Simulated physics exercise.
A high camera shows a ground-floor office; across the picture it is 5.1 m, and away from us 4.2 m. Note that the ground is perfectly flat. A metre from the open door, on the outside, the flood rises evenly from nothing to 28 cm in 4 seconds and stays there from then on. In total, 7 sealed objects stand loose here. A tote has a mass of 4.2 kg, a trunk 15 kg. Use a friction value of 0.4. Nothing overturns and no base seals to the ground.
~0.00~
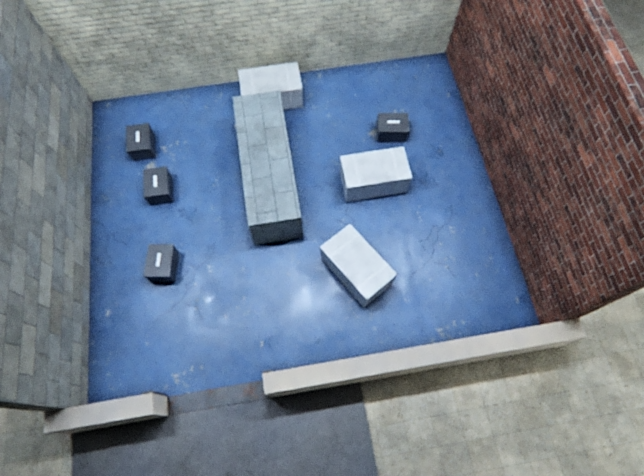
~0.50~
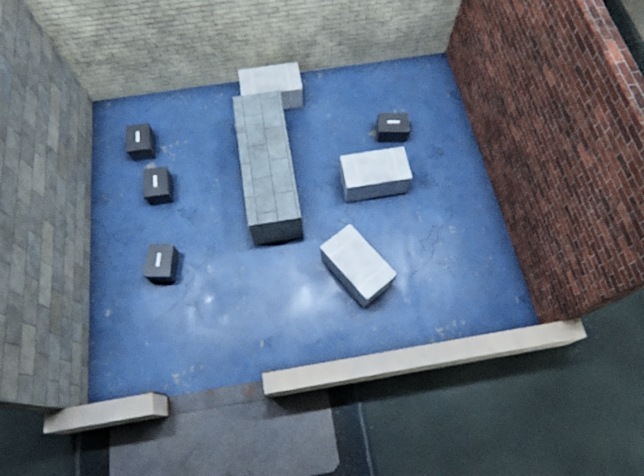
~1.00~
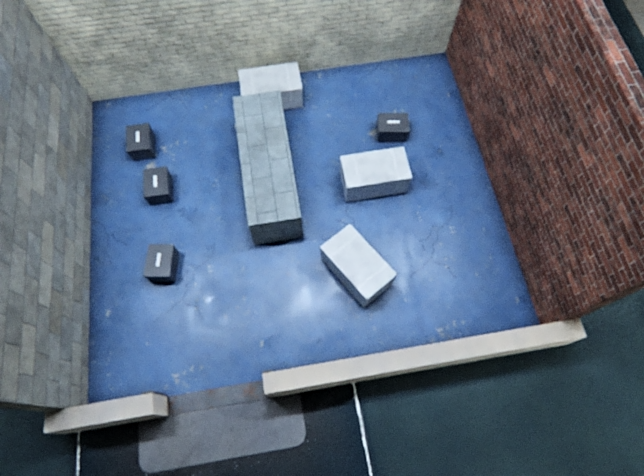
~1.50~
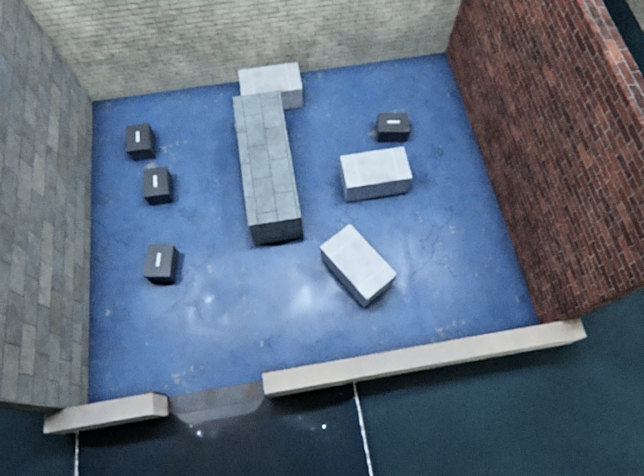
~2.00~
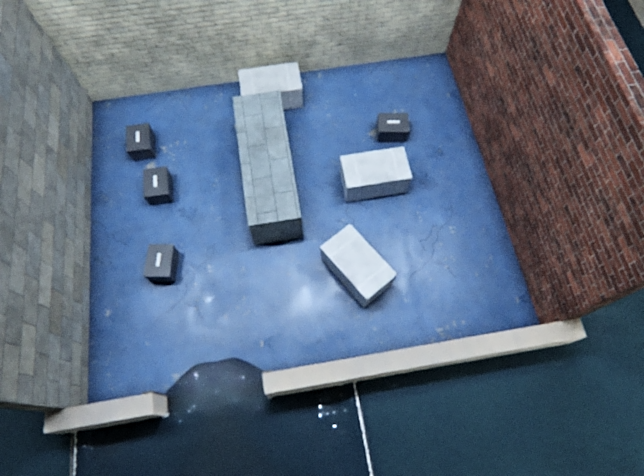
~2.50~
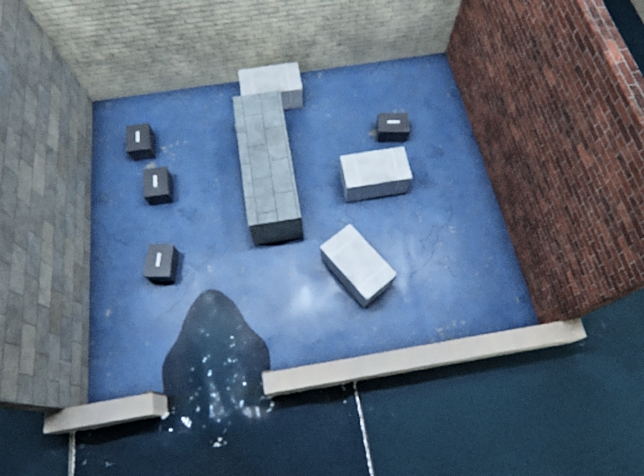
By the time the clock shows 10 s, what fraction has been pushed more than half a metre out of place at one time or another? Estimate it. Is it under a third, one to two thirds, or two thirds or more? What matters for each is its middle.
Two thirds or more.
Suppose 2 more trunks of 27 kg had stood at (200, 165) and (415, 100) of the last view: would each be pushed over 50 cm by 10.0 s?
Note: Item 1 exceeds the limit; item 2 stays inside the limit.
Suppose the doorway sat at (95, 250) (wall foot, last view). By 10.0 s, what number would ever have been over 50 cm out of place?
Result: 4.
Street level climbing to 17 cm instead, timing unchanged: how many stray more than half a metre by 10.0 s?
In that case 4 of them.
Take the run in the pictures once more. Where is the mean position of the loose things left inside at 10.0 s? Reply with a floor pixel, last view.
About (346, 163).
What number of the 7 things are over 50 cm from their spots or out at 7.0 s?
I make it 4.
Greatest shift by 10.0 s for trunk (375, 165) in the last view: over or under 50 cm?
I'd call it not as far.
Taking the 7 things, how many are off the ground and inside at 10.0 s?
At that time, 6.
After 3.5 s 0 of 7 are over 50 cm from their spots; 0 afloat.
After 4.5 s 1 of 7 are over 50 cm from their spots; 0 afloat.
After 7.0 s 4 of 7 are over 50 cm from their spots; 3 afloat.
After 10.0 s 6 of 7 are over 50 cm from their spots, and 6 have been at some point; 6 afloat.
